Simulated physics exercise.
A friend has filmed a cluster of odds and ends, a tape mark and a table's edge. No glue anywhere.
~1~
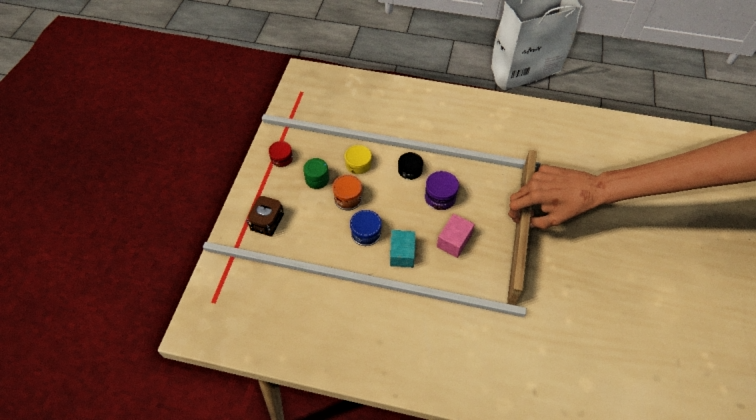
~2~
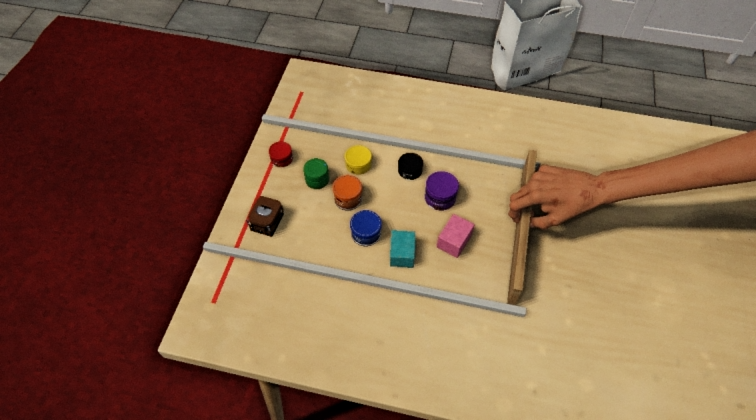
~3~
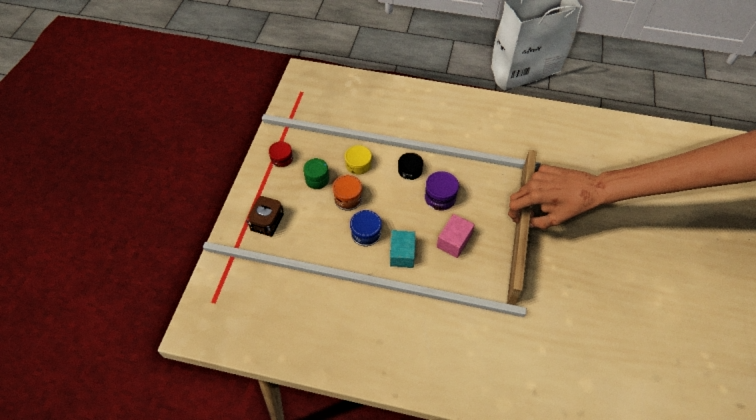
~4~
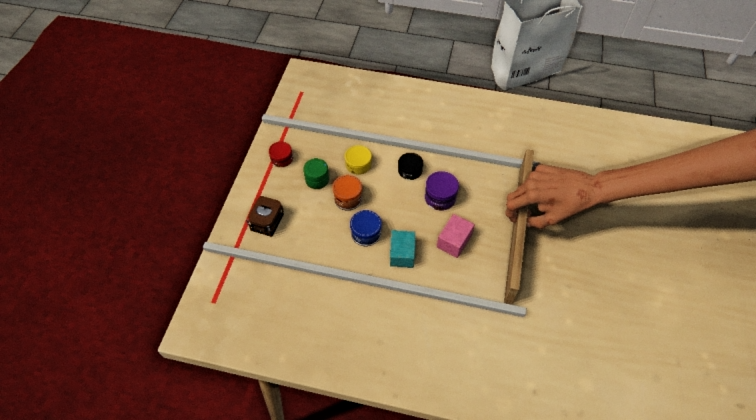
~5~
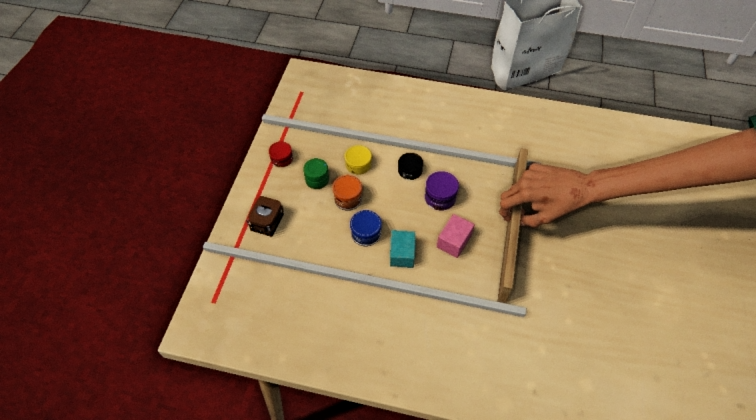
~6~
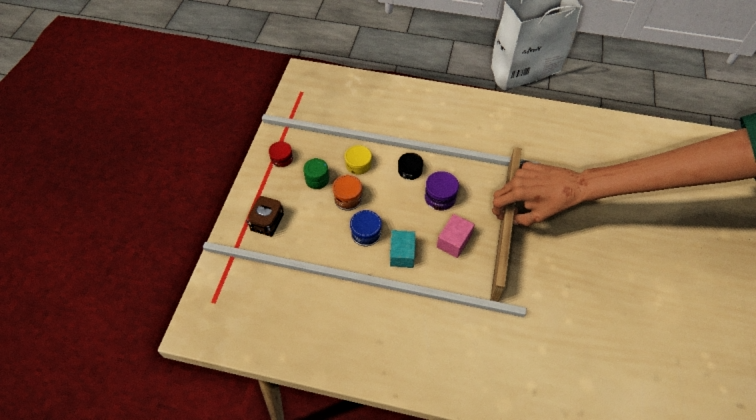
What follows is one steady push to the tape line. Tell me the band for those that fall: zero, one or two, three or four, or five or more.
Outcome: The number that fall off is five or more.
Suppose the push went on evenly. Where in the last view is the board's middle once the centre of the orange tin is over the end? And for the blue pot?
Its middle is around (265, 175) and around (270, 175).
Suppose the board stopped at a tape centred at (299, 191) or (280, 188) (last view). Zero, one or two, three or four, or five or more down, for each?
In that order: No fall at all; 1 or 2.
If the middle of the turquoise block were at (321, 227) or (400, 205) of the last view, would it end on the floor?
Place by place, it does not fall; does not fall.
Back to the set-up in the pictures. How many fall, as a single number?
Fallen: 6.
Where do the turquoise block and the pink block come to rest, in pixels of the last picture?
The turquoise block stops around (224, 231); the pink block around (242, 198).
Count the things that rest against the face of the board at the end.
It touches 4.
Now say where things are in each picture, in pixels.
In the first frame, red tub (281, 154); brown case (266, 216); green lid (316, 174); board (523, 224); tape (263, 184).
In the second frame, brown case (266, 216); board (523, 224).
In the third frame, green lid (316, 174); blue pot (366, 228).
In the fourth frame, red tub (281, 154); black tub (410, 166).
In the fifth frame, brown case (266, 216); orange tin (348, 193).
In the sixth frame, red tub (281, 154); brown case (266, 216); green lid (316, 174); board (507, 221); tape (263, 184).
Soon after, none off yet; red tub at rest near (281, 154); brown case at rest near (266, 216); green lid at rest near (316, 174).
At rest, the number that fall off is five or more; fallen, blue pot, orange tin, yellow tub, green lid, brown case and red tub.
